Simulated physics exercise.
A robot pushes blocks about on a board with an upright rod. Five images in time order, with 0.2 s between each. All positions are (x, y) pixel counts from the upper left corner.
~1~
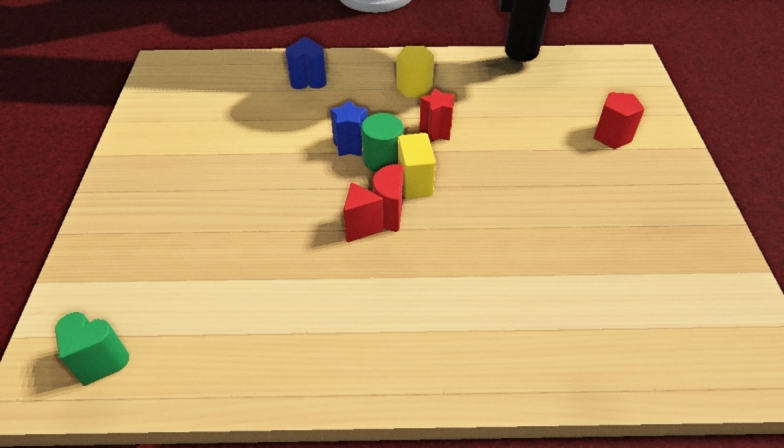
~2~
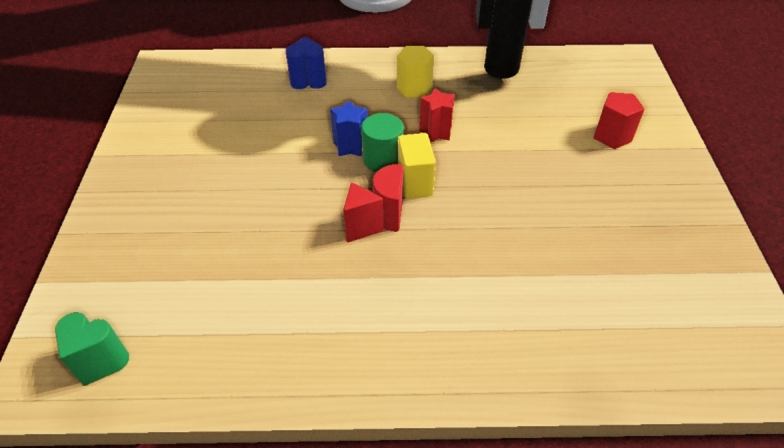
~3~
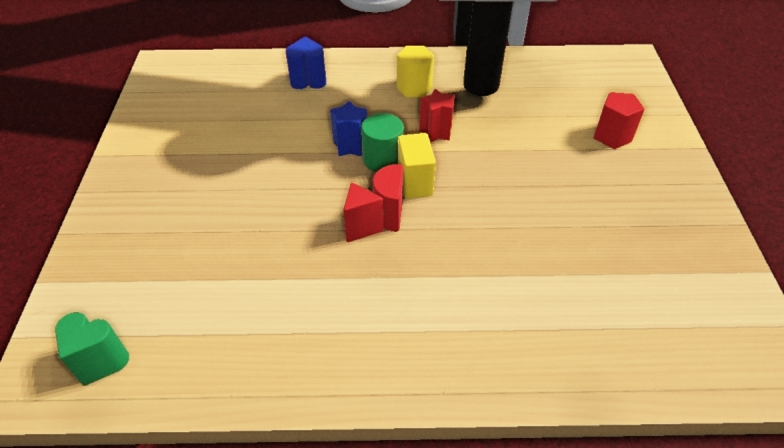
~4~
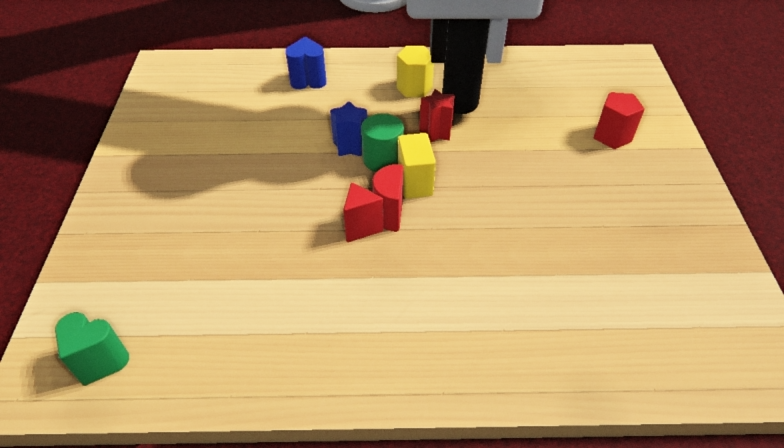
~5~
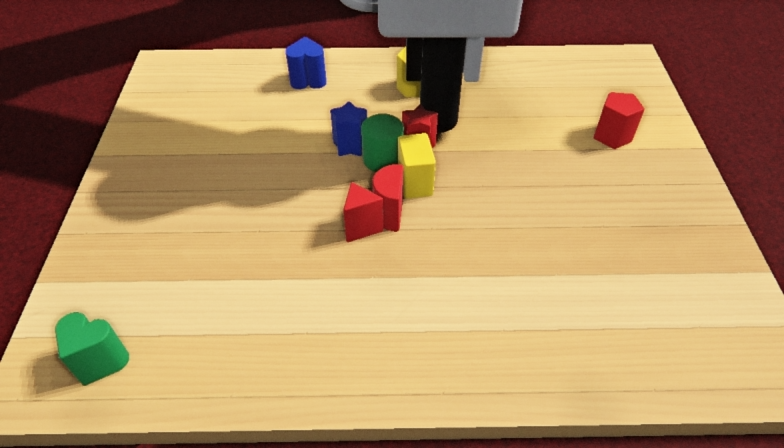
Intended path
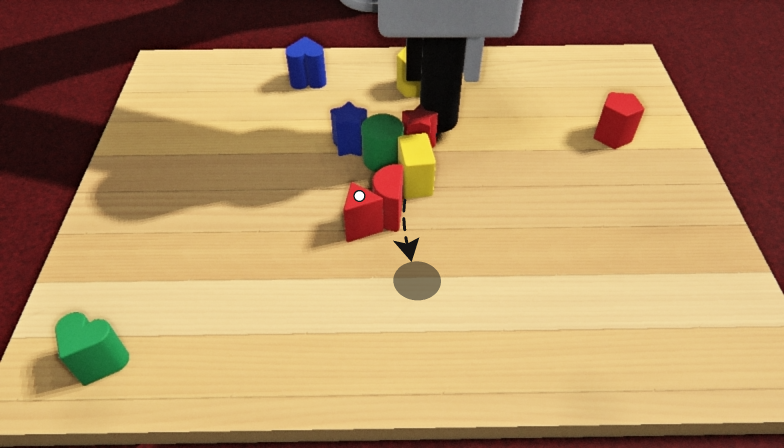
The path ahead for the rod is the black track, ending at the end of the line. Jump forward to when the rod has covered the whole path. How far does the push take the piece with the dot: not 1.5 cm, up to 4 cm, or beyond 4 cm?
It moves a fair bit, 1.5 to 4 cm.
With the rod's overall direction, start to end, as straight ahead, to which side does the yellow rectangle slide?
Displaced left.
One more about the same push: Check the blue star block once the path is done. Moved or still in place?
Once the path is done, it remains where it sat before.
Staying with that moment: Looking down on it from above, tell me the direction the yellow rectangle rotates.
Seen from above, counterclockwise.
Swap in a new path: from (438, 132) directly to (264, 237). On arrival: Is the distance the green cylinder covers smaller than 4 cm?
No
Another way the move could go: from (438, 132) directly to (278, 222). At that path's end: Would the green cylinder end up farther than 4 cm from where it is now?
The answer is yes.
Drawn move, from (438, 132) over (413, 172) and (404, 222) to (417, 280); the dot is on the red triangular block.
What follows on the original path. One third of the way, rod at (413, 162); red D-shaped block at (386, 181); yellow rectangle at (419, 172), turned 15° anticlockwise; red star block at (382, 151), turned 20° clockwise.
Two thirds of the way, rod at (404, 212); red triangular block at (343, 211), turned 30° clockwise; red D-shaped block at (371, 201), turned 25° anticlockwise; yellow rectangle at (429, 222), turned 30° anticlockwise; red star block at (369, 163), turned 65° clockwise.
At the end, rod at (418, 270); blue star block still; red triangular block at (340, 212), turned 30° clockwise; red D-shaped block at (369, 205), turned 15° anticlockwise; yellow rectangle at (462, 275), turned 50° anticlockwise; red star block at (369, 163), turned 65° clockwise.
